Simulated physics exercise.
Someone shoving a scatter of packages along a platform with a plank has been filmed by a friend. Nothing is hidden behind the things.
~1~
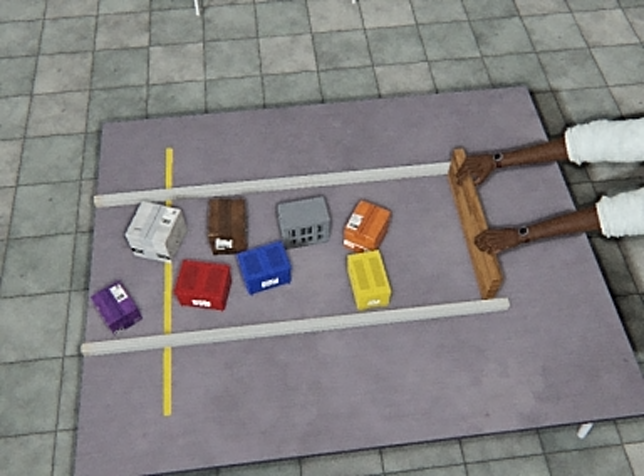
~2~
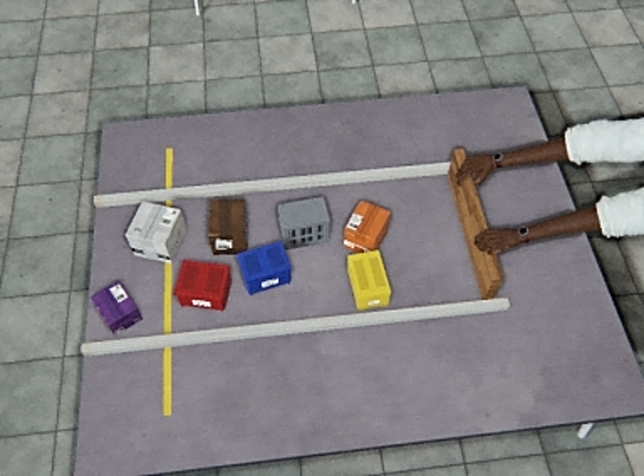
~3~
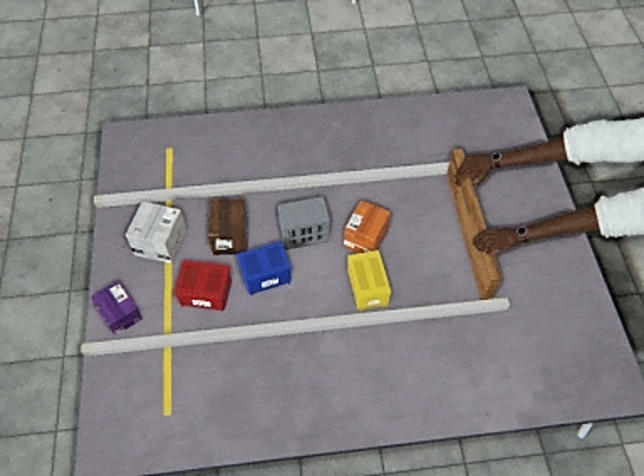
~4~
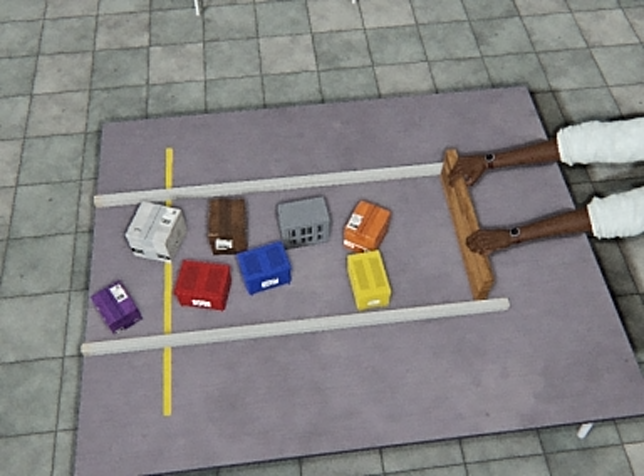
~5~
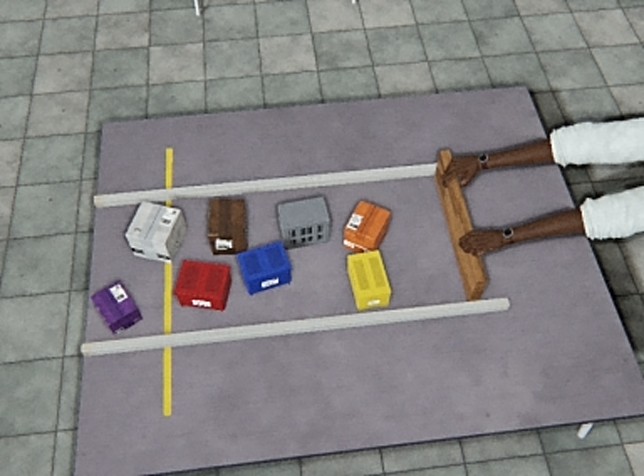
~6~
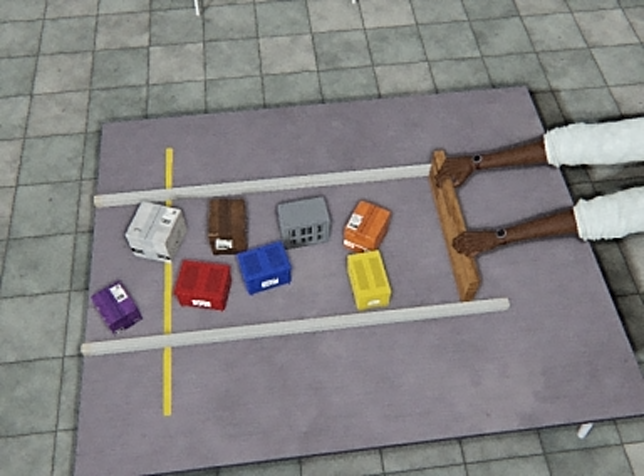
At first, two hands hold a wooden plank still at the right end of two pale rails, with eight coloured packages scattered to its left around a yellow line of tape. Then the hands push the plank a short way left, while the packages stay where they are, untouched.
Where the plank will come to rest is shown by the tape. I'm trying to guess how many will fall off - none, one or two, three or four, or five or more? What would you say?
I'd say three or four.
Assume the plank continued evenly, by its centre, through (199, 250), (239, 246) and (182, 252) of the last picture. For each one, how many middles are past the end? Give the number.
2; 0; 3.
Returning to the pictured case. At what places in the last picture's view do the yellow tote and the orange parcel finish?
Final positions: Near (149, 303); near (149, 260).
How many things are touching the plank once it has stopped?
Counting them up gives 2.
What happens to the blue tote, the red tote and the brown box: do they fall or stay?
Result - blue tote retained, red tote dropped, brown box dropped.
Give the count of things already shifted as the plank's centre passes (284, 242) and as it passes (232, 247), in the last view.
Counts: 7 / 8.
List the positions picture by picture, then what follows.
The first picture shows purple parcel (117, 308); white parcel (157, 232); red tote (204, 286); plank (473, 223); tape (168, 265).
The second picture shows white parcel (158, 233); grey crate (304, 224).
The third picture shows red tote (204, 286); brown box (229, 227).
The fourth picture shows purple parcel (117, 308); yellow tote (368, 281).
The fifth picture shows white parcel (158, 233); orange parcel (367, 230).
The sixth picture shows purple parcel (117, 308); white parcel (158, 233); red tote (204, 286); plank (452, 225); tape (168, 265).
A little later, none off yet; purple parcel at rest near (117, 308); white parcel at rest near (158, 233); red tote at rest near (204, 286).
When it is over, the number that fall off is three or four; down, brown box, red tote, white parcel and purple parcel.
